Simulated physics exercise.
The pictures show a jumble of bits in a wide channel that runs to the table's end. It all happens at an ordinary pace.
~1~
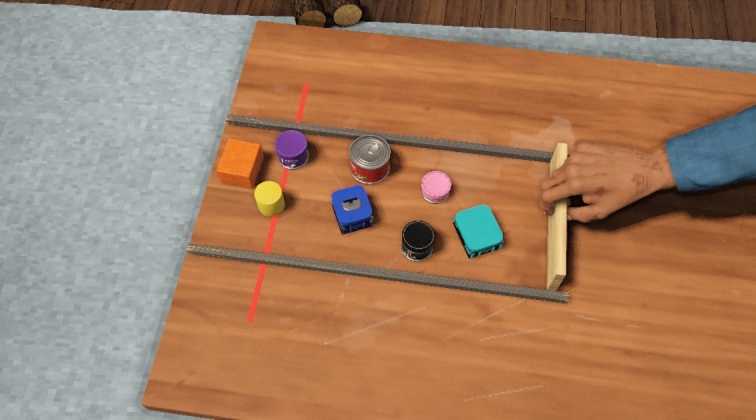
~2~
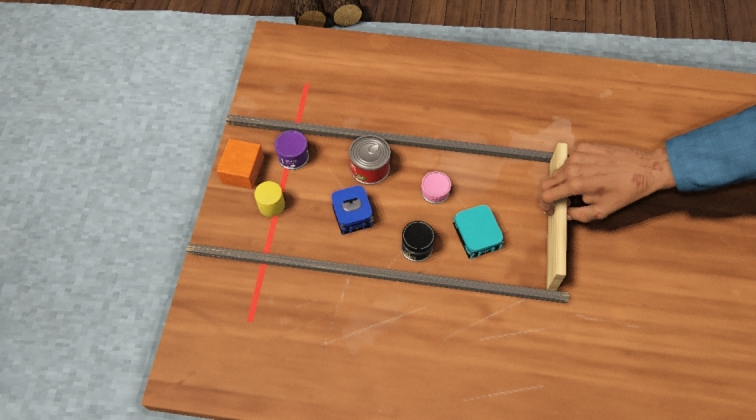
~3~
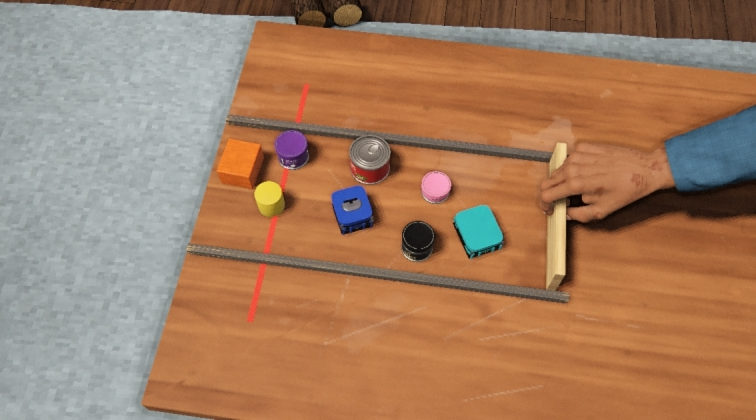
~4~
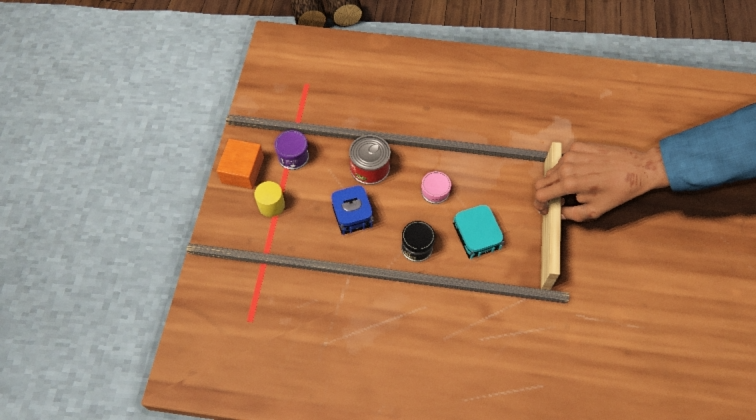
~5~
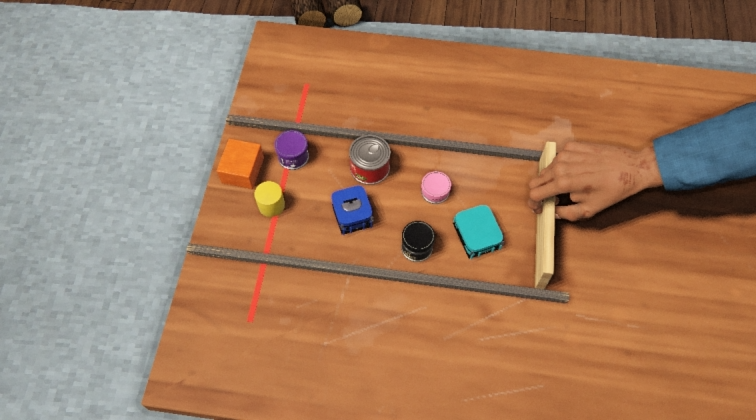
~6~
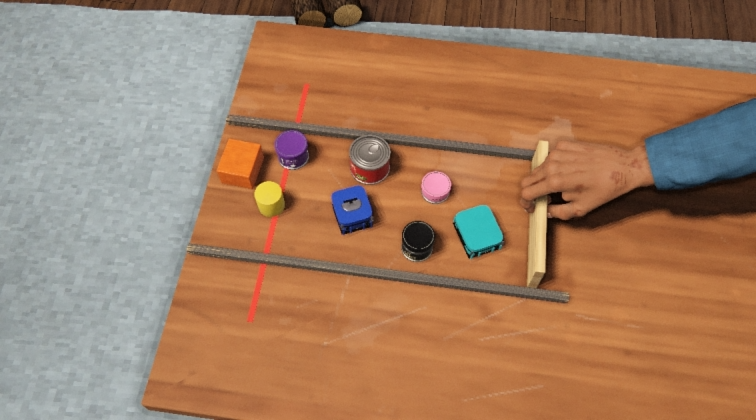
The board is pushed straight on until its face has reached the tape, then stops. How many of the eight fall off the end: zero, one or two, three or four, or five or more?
The number that fall off is one or two.
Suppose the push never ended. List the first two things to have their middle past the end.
Earliest first: The orange block, the yellow lid.
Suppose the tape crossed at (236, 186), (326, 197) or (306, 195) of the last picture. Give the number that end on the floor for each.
The counts: 4, 0 and 0.
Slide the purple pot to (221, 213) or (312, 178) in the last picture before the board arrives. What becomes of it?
In that order, it remains up; survives.
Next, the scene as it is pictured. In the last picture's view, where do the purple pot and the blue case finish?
First (236, 146), then (227, 192).
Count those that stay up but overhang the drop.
The number is 0.
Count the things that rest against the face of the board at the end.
4 of them.
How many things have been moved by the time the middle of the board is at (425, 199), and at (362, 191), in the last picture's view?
At the one place 3, at the other 5.
Early on, none off yet; orange block at rest near (241, 164); yellow lid at rest near (270, 199); purple pot at rest near (292, 150).
Finally, the number that fall off is one or two; lost, yellow lid and orange block.
